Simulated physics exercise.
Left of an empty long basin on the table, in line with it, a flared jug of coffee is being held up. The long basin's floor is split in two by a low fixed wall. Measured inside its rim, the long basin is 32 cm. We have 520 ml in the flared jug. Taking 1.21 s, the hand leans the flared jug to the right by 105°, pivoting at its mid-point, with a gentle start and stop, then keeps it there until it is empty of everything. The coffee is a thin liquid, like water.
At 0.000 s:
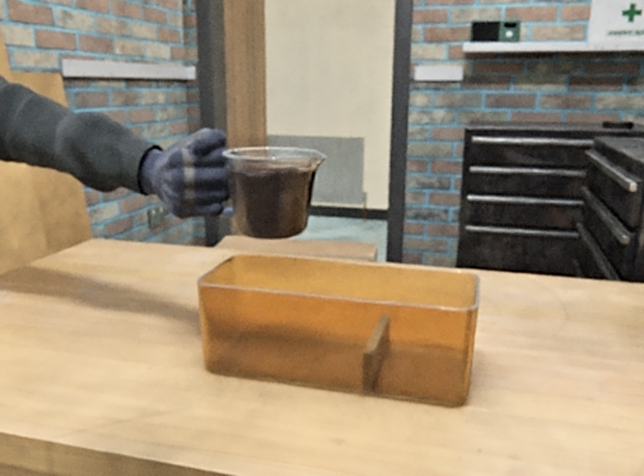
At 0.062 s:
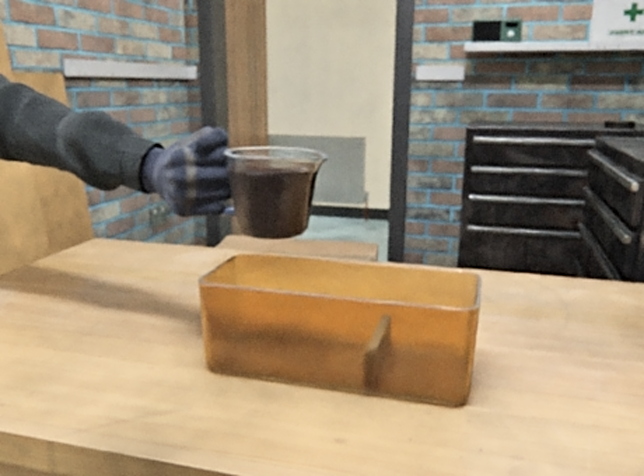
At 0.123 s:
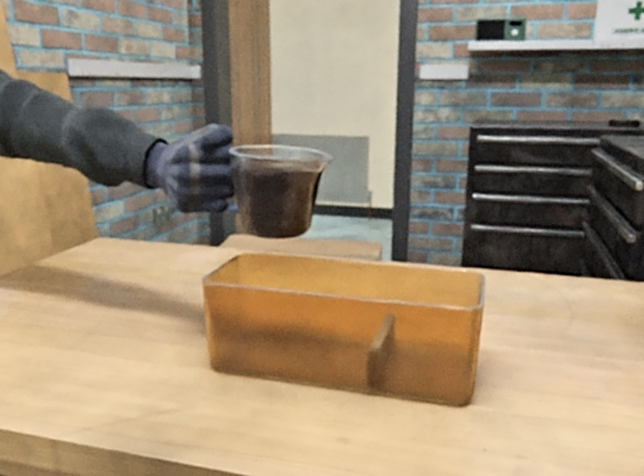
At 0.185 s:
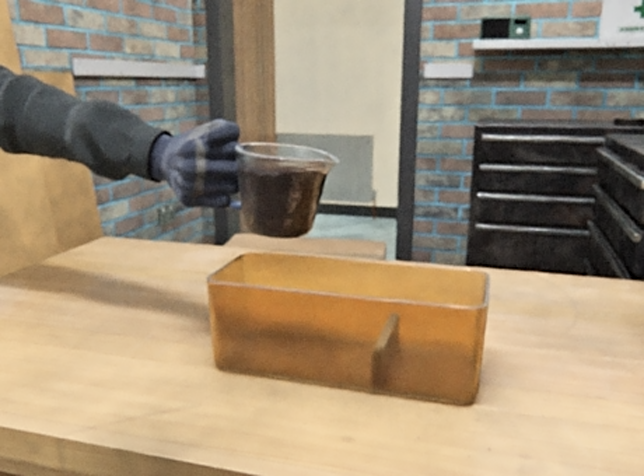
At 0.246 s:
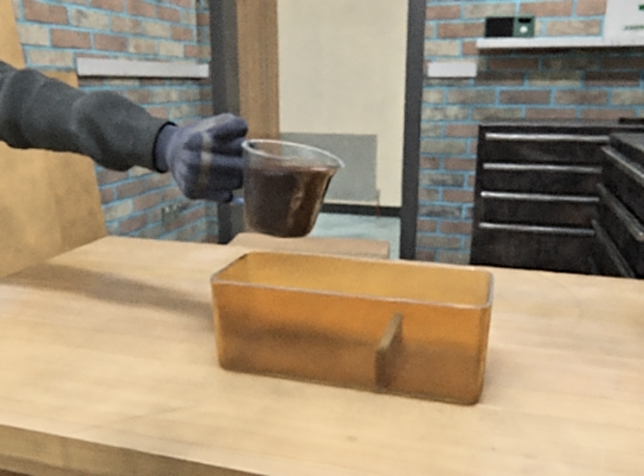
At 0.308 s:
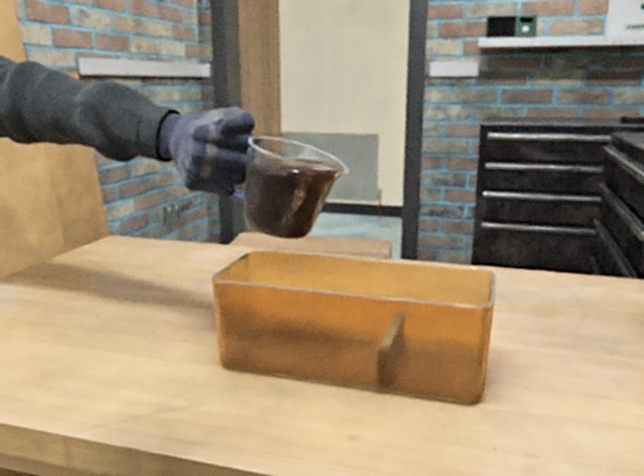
A gloved hand holds a clear flared jug of dark coffee almost level above a long, amber, see-through basin on a wooden table. Slowly at first, then a little faster, the hand leans the jug to the right, its right rim dipping slightly while the coffee stays inside.
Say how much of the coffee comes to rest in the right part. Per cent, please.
About 29 per cent comes to rest there.
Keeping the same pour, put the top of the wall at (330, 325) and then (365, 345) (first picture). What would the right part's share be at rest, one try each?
Result: 95 per cent, then 55 per cent.
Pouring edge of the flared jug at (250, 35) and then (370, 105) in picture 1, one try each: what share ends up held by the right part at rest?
Around 5 per cent first, around 90 per cent next.
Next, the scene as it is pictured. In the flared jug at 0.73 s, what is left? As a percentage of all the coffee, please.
Around 62 percent.
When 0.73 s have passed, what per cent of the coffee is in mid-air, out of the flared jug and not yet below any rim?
18 per cent.
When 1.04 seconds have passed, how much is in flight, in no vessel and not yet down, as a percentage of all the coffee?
Close to 7 %.
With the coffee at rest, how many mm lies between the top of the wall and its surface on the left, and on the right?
Noted: Left near 32 mm, right near 34 mm.
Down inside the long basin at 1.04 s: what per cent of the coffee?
Near 82 in a hundred.
By 0.73 s the tilt is 69° and 62 per cent is still to pour, 9 is left of the wall and 10 right of it.
By 1.04 s the tilt is 100° and 10 per cent is still to pour, 55 is left of the wall and 28 right of it.
By 1.36 s the tilt is 105° and 0 per cent is still to pour, 71 is left of the wall and 29 right of it.
By 1.71 s the tilt is 105° and 0 per cent is still to pour, 71 is left of the wall and 29 right of it.
At rest 71 per cent lies left of the wall, 29 right of it and 1 outside.
